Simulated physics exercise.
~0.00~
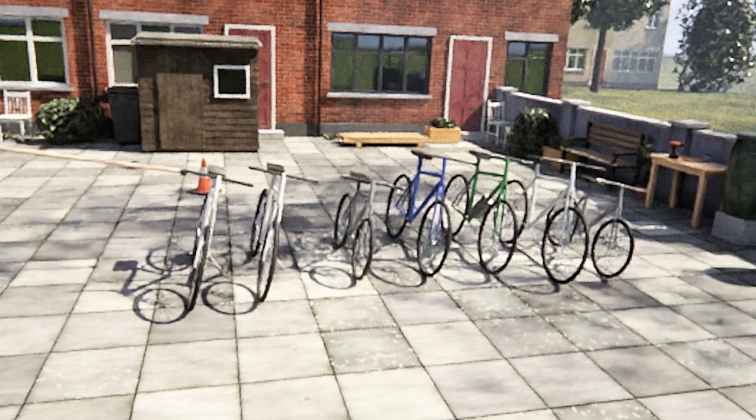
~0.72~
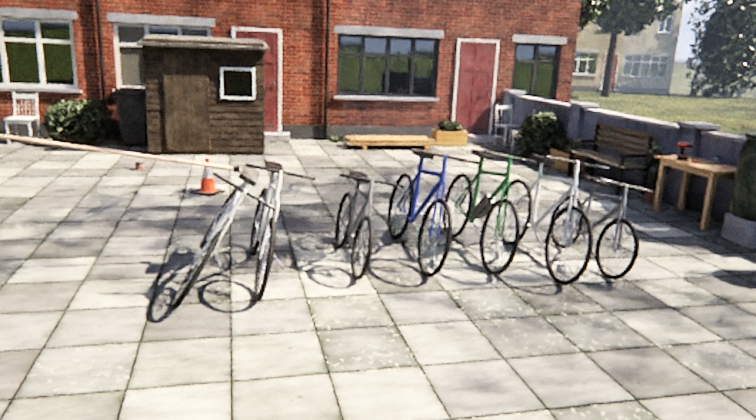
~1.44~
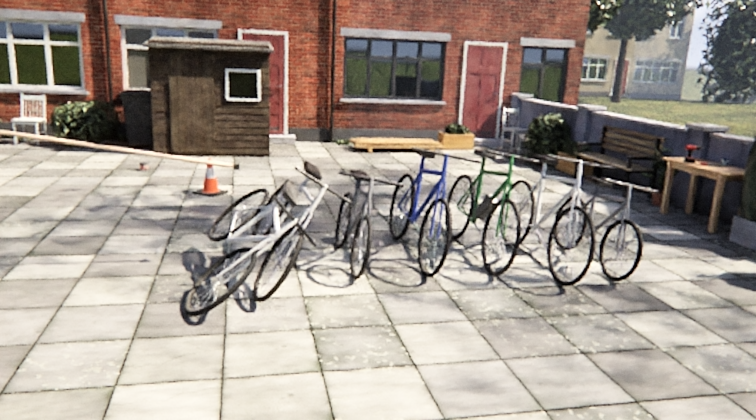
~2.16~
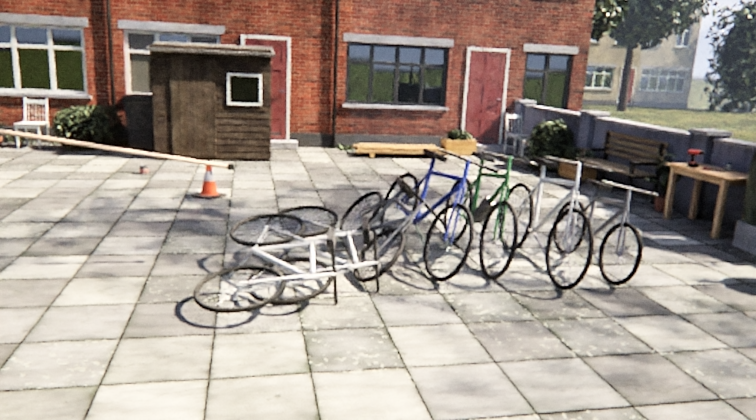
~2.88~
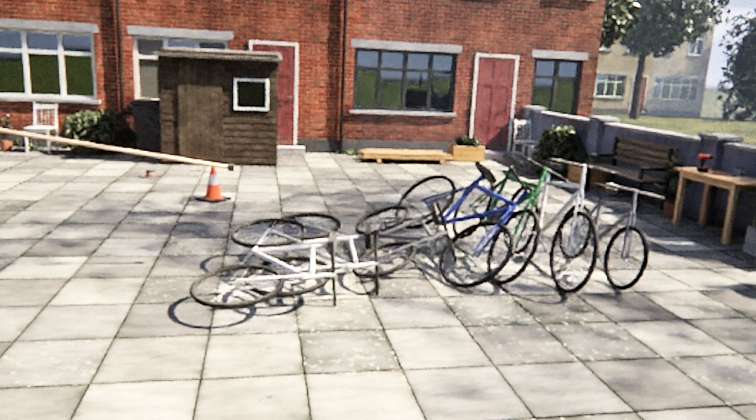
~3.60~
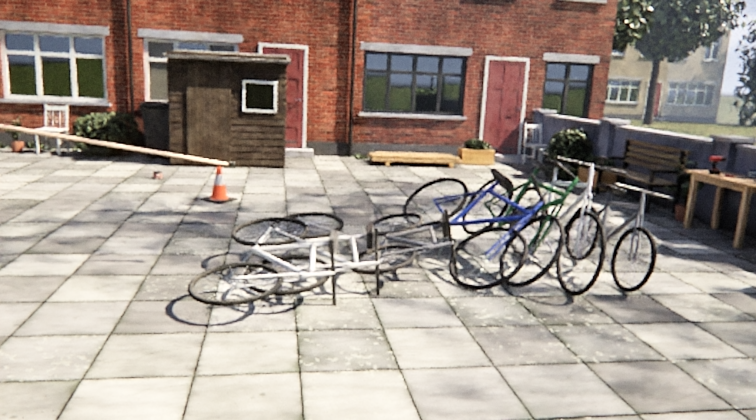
A long pale pole slides a little to the right across a paved yard, toward seven bicycles parked side by side before a brick building, and then halts. The bicycle at the left end tips to the right and leans into its neighbour. Both topple onto the paving, and the third bicycle goes down beneath the push. The blue bicycle then tilts over against the green one, which starts leaning as well. At the end, the three on the left lie flat, the blue and green ones rest at a slant, and the two at the right still stand.
